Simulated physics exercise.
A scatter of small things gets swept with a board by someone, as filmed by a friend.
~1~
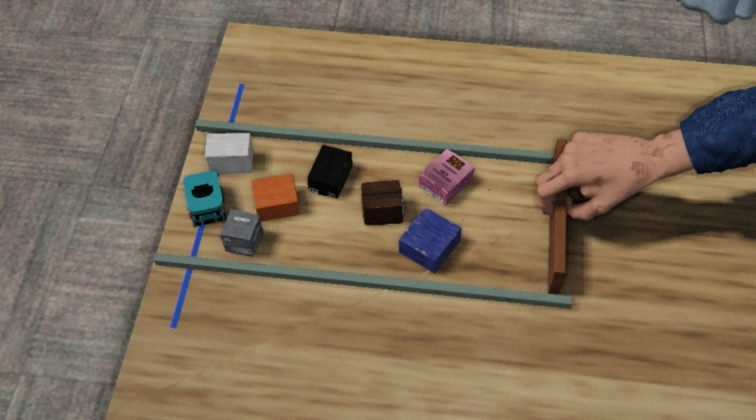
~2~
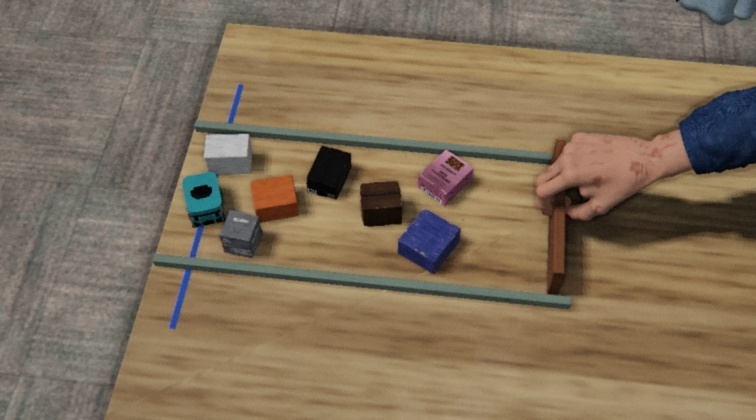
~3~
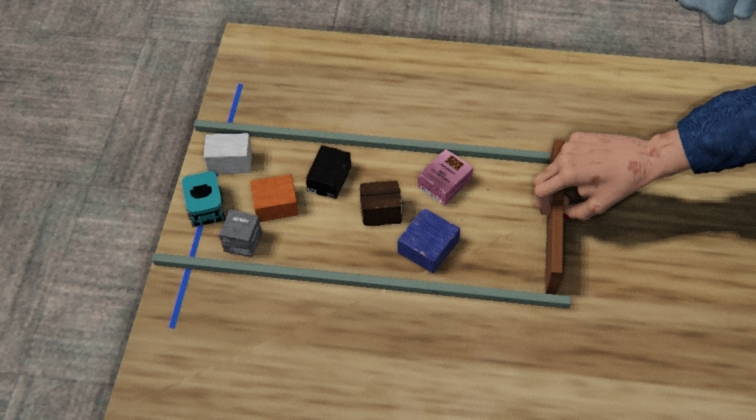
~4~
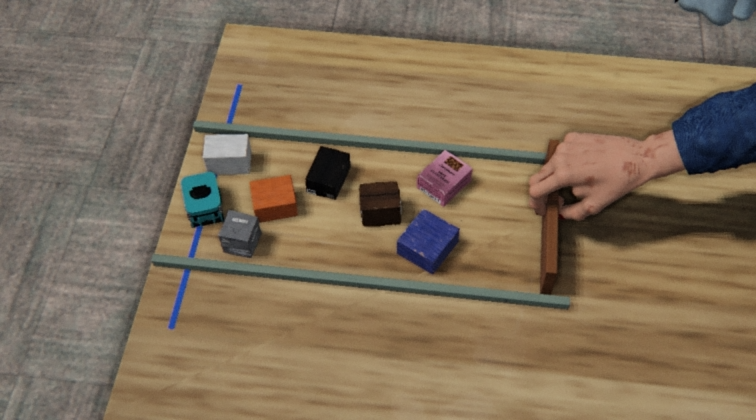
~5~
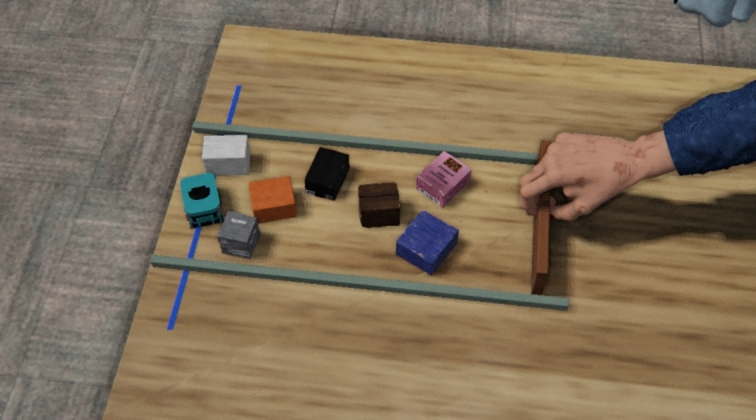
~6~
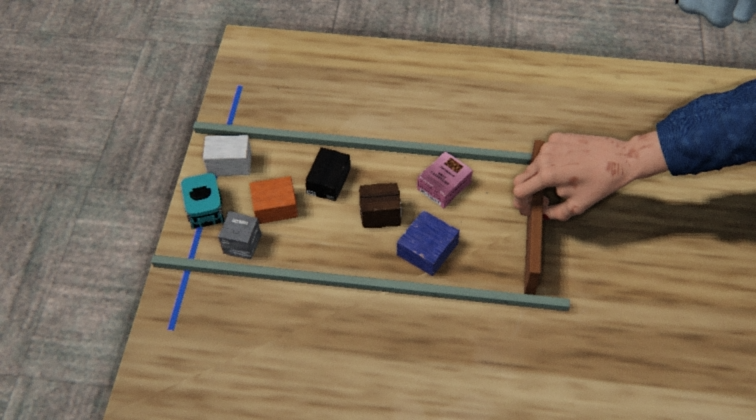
A hand in a blue sleeve grips an upright brown board at the right of a wooden table, seen from above over grey carpet. Between two green strips lie white, turquoise, grey, orange, black, dark brown, pink and blue blocks, with a blue line at the left. The hand slides the board slightly left, touching none of the blocks, which stay put, while the view barely shifts.
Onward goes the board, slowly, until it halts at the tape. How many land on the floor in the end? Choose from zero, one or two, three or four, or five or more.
In the end, five or more land there.
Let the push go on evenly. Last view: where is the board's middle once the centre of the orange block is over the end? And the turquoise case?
The middle is at (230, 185) when it's the orange block, and at (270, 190) when it's the turquoise case.
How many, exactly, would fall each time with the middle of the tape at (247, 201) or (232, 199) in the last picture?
2 and 2 down on the floor.
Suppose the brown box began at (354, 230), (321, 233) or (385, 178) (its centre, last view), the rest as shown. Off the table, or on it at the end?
Place by place: It is pushed off, it is pushed off, it is pushed off.
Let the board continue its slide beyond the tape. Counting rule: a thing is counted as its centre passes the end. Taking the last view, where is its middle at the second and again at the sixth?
The first puts it near (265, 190), the next near (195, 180).
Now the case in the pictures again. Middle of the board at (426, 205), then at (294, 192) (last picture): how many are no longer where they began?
By then 3, and later 8.
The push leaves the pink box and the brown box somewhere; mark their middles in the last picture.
Taking them in turn, first comes (201, 153), then (188, 187).
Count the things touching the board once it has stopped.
It adds up to 3.
Soon after, none off yet; turquoise case at rest near (203, 201); white block at rest near (228, 156); grey box at rest near (240, 236).
At rest, the number that fall off is five or more; fallen, black box, orange block, grey box, white block and turquoise case.
